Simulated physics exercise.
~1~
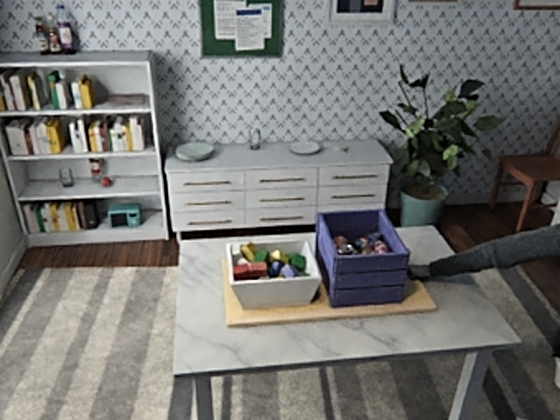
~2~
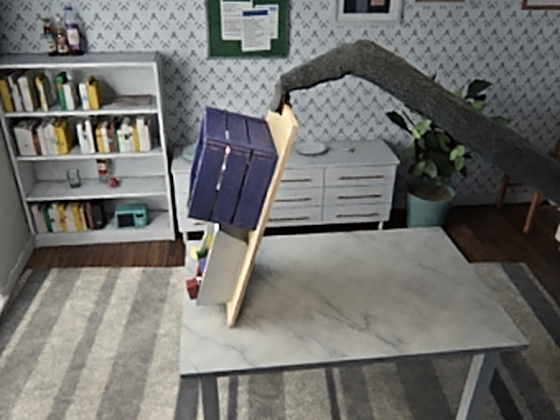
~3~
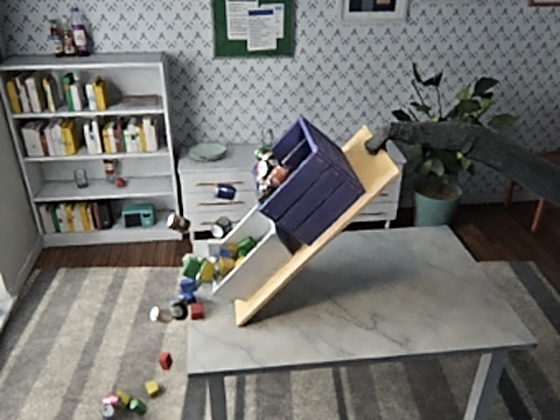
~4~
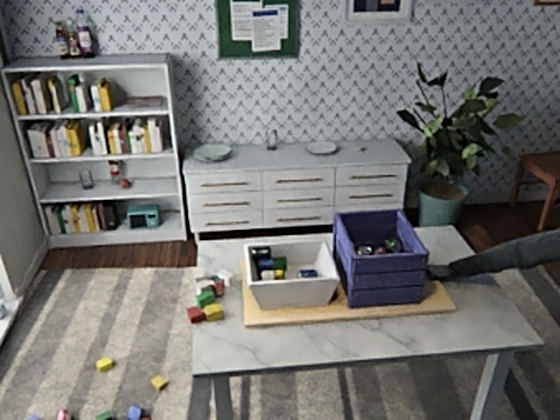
A dark grey arm reaches in from the right toward a marble-topped table in a patterned-wallpaper room, seen from slightly above, with a bookcase, pale drawers and a potted plant behind. On the table, a wooden board carries a white box of colourful toy bricks on the left and a blue box of mini cans on the right. The arm levers the board's right end up steeply, pivoting on its left edge. As the board comes back down, bricks and cans tumble leftward onto the table and rug. Finally it lies flat, both boxes still partly filled, with bricks scattered about.
